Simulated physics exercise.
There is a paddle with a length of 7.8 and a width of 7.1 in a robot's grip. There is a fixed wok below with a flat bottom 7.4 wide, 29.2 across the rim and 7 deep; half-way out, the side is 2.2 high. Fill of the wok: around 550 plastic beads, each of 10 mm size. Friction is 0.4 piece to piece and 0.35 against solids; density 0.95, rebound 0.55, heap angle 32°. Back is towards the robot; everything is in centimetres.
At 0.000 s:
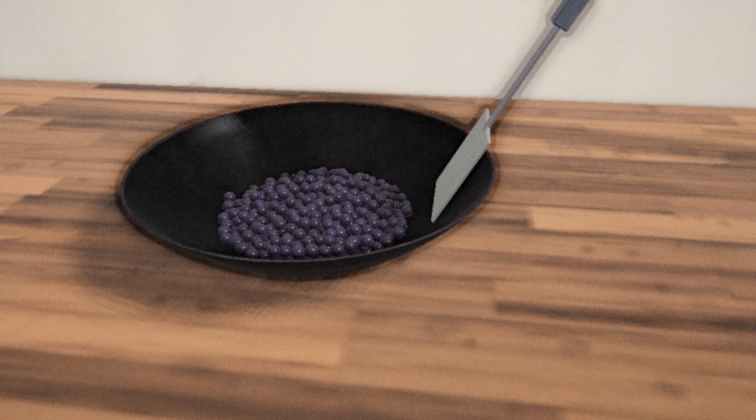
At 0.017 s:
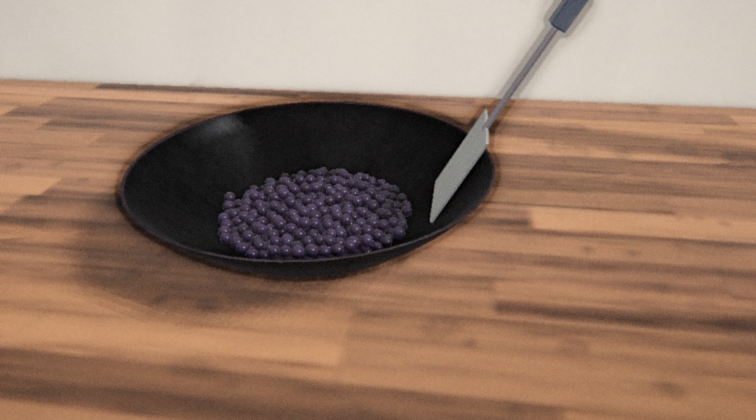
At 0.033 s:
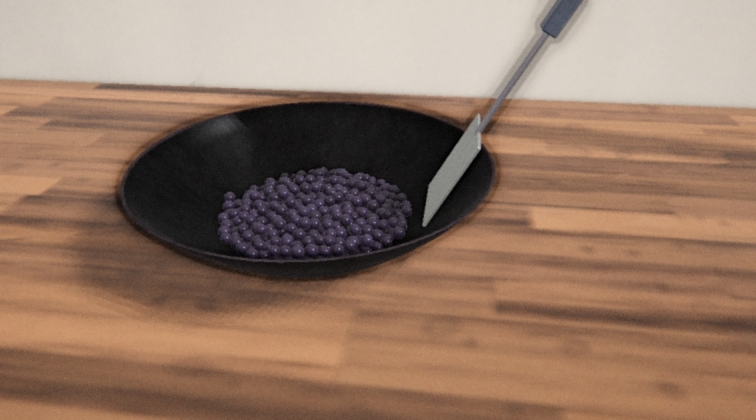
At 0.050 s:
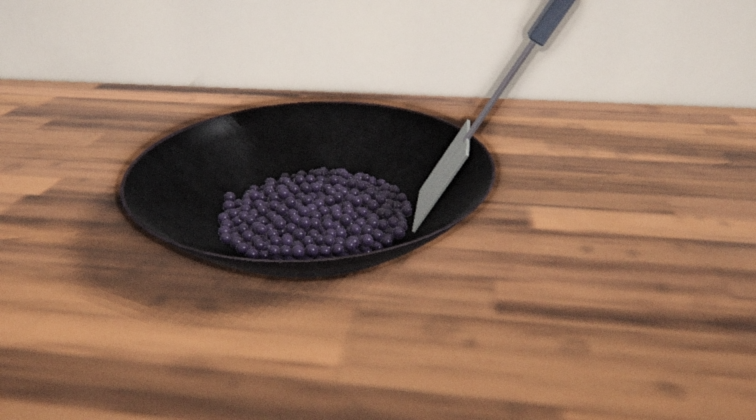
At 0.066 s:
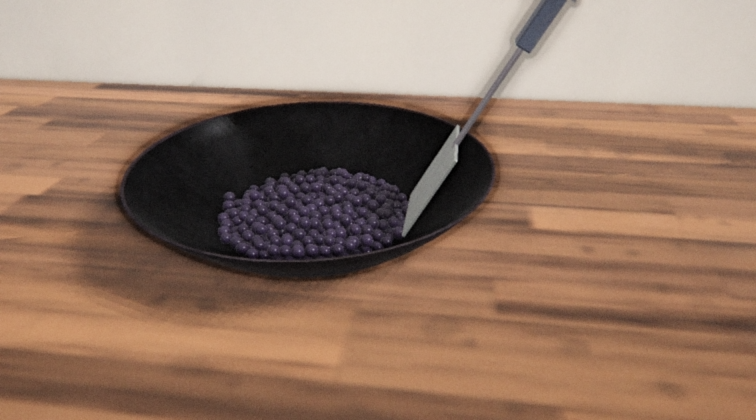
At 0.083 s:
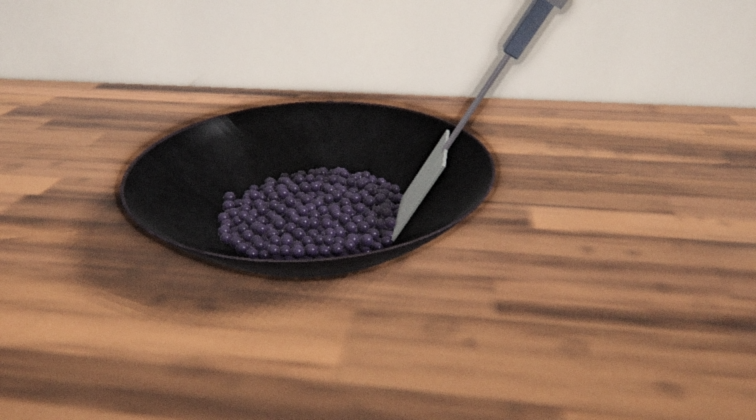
A spatula slides down and left inside a black wok, reaching the purple beads' right edge.
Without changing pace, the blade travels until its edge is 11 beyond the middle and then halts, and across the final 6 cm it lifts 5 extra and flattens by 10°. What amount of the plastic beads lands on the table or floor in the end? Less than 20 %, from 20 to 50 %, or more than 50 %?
Less than 20 %.
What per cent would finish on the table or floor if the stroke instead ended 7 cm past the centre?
Near 0 per cent.
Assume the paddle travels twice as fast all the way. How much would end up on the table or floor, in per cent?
Some 35 in a hundred.
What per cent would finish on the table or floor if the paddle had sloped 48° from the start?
I'd expect near 15 percent then.
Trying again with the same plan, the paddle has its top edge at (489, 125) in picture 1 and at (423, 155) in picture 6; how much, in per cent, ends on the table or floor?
Around 25 per cent finishes on the table or floor.
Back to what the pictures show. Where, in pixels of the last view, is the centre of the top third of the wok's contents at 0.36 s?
Centre: Approx. (209, 168) in the last view.
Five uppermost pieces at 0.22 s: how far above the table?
Height: Approx. 5 cm.
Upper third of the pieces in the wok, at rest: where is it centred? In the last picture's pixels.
The centre sits close to (225, 193).
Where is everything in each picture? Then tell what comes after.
In the first picture, paddle top edge at (489, 125), sloping 61°; upper third of the load around (315, 205), from x 225 to 405, top at y 170; 551 in the wok.
In the second picture, paddle top edge at (487, 125), sloping 61°; upper third of the load around (315, 205), from x 225 to 405, top at y 175.
In the third picture, paddle top edge at (479, 130), sloping 61°; upper third of the load around (315, 205), from x 225 to 405, top at y 175.
In the fourth picture, paddle top edge at (468, 136), sloping 61°; upper third of the load around (315, 205), from x 225 to 405, top at y 175.
In the fifth picture, paddle top edge at (457, 142), sloping 61°; upper third of the load around (315, 205), from x 225 to 405, top at y 170.
In the sixth picture, paddle top edge at (446, 147), sloping 61°; upper third of the load around (318, 203), from x 225 to 400, top at y 170; 551 in the wok.
By 0.22 s, sloping 61°, highest piece 5 above the table; 551 in the wok.
By 0.36 s, sloping 58°, highest piece 8 above the table; 551 in the wok.
By 0.63 s, sloping 51°, highest piece 7 above the table; 480 in the wok, 71 on the table or floor.
By 1.68 s, sloping 51°, highest piece 6 above the table; 480 in the wok, 71 on the table or floor.
Final count, 480 in the wok, 71 on the table or floor. That is 13 % on the table or floor.
